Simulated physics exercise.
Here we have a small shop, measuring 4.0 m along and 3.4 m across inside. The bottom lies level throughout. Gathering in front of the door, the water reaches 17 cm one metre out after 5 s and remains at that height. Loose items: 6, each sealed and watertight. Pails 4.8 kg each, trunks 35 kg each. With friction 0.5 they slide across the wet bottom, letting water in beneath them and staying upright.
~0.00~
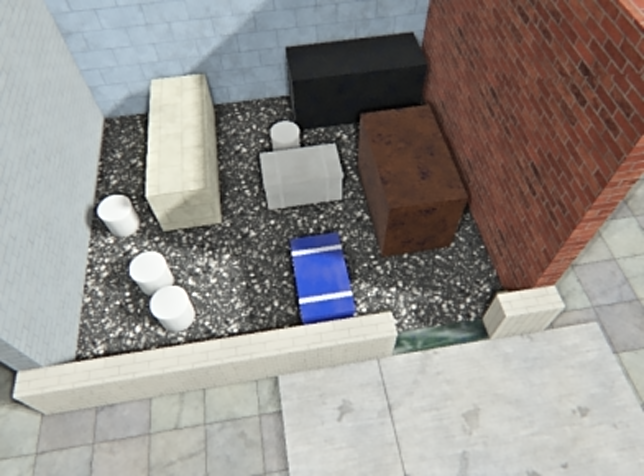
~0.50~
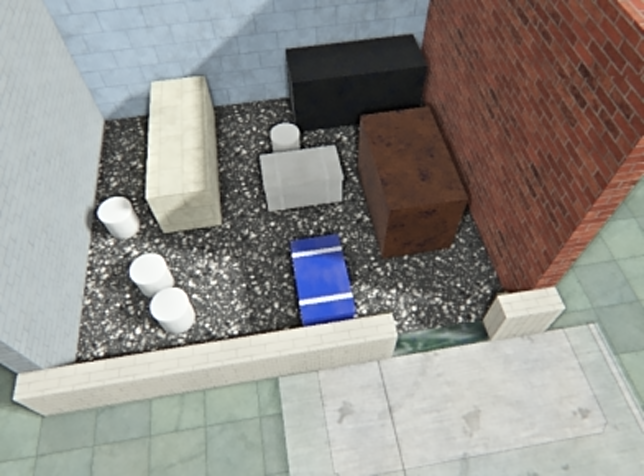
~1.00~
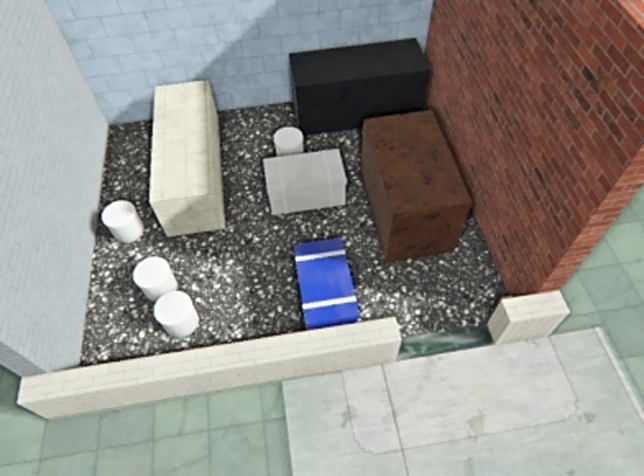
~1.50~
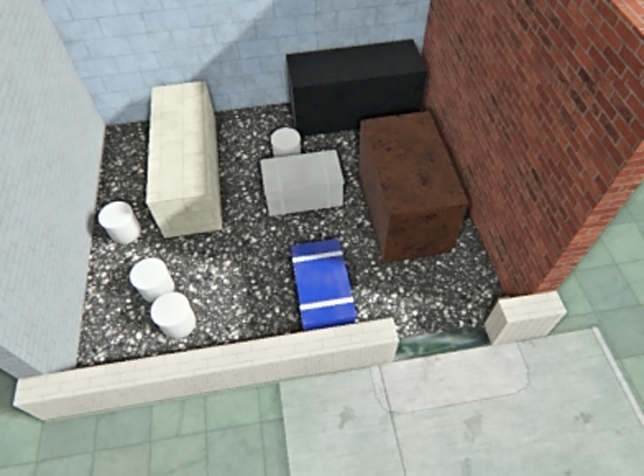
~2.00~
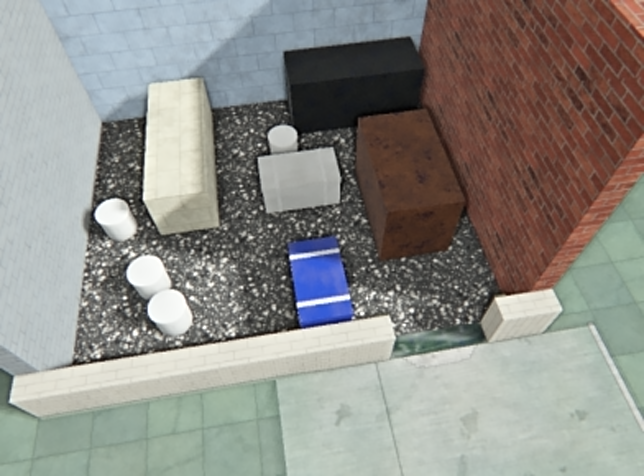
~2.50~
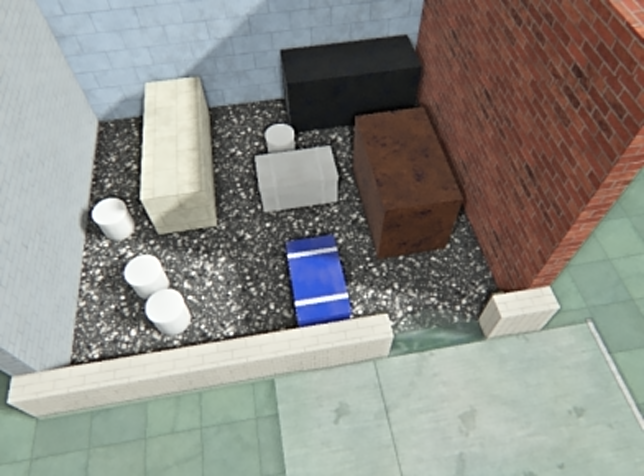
A small walled shop with a dark speckled floor holds a blue trunk with white bands, white pails and several larger blocks. Outside the doorway, the grey paving turns greenish as water spreads over it, gradually covering the pale slabs too, while everything inside stays in place.
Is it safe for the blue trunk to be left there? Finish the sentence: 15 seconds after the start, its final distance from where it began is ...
Between a quarter metre and a metre.
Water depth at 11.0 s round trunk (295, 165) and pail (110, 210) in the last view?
Around 8 cm and 3 cm.
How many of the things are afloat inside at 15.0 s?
That would be 5 of them.
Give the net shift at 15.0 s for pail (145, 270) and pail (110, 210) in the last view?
They sit 50 cm and 10 cm away, in the order given.
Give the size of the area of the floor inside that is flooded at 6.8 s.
At that time the wet patch spans about 5.0 m2.
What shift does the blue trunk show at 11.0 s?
Shift by then: About 30 cm.
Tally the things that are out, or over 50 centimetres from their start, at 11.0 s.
The number comes to 1.
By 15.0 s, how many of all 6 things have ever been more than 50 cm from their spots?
I make it 4.
After 3.5 s the blue trunk is near (317, 275), 0.0 m from its start, aground; 0 afloat.
After 6.8 s the blue trunk is near (317, 275), 0.0 m from its start, aground; 0 afloat.
After 11.0 s the blue trunk is near (283, 278), 0.3 m from its start, aground; 1 afloat.
After 15.0 s the blue trunk is near (257, 279), 0.5 m from its start, aground; 5 afloat.
